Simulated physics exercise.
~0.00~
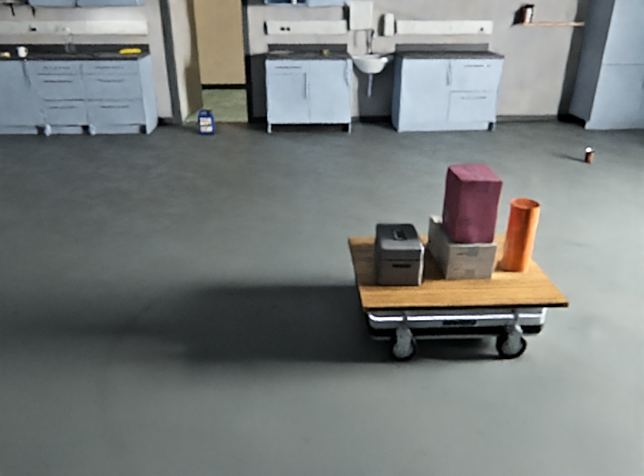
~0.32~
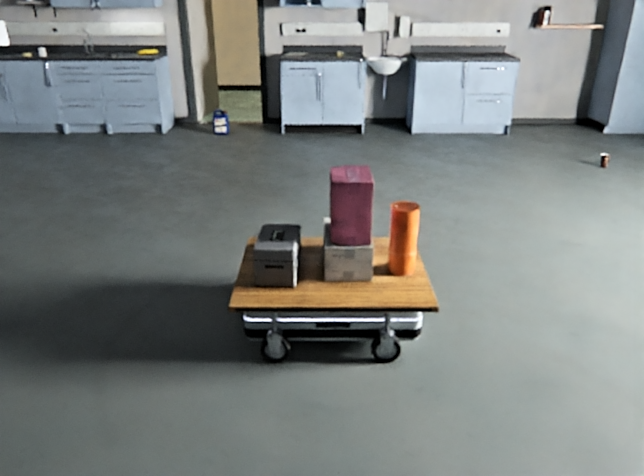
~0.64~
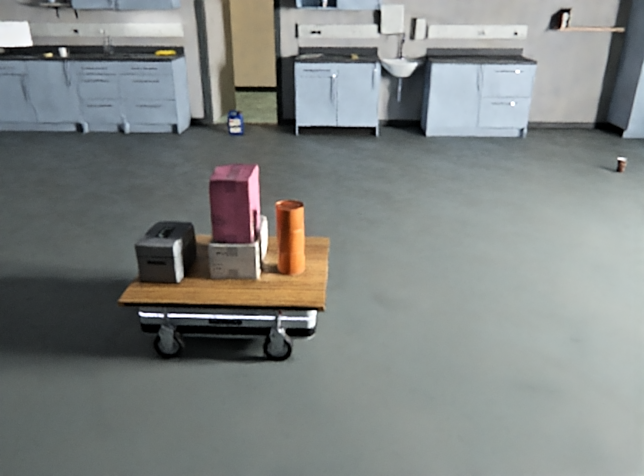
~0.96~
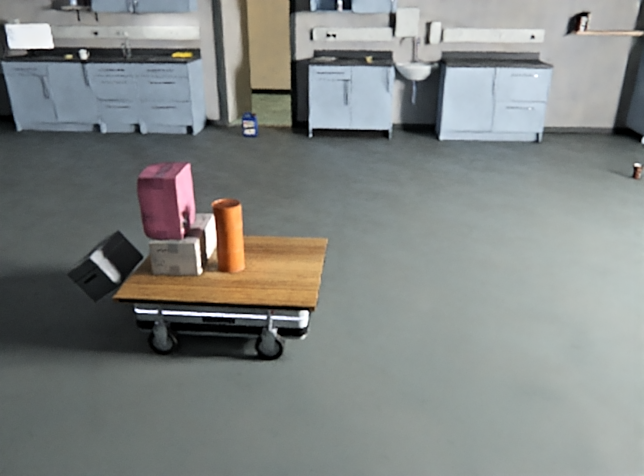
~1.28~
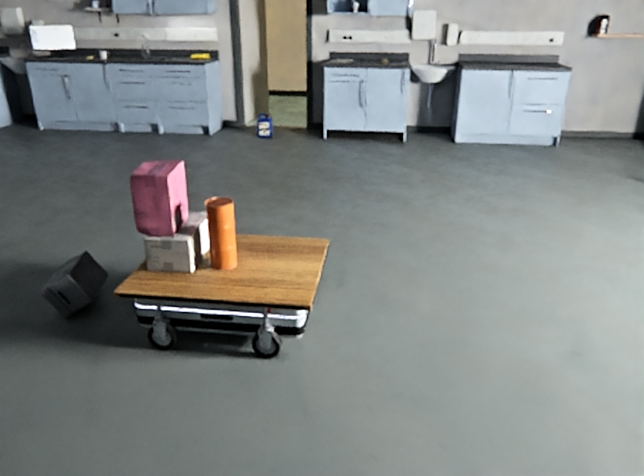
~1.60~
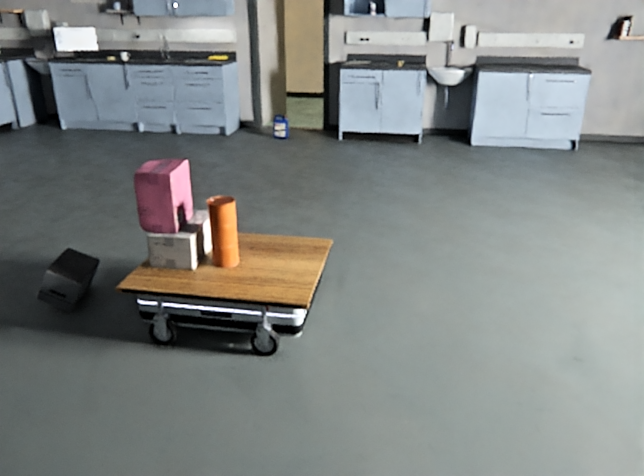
A cart rolls left and stops; its boxes and orange canister slide left but stay aboard, while the grey toolbox tumbles off.
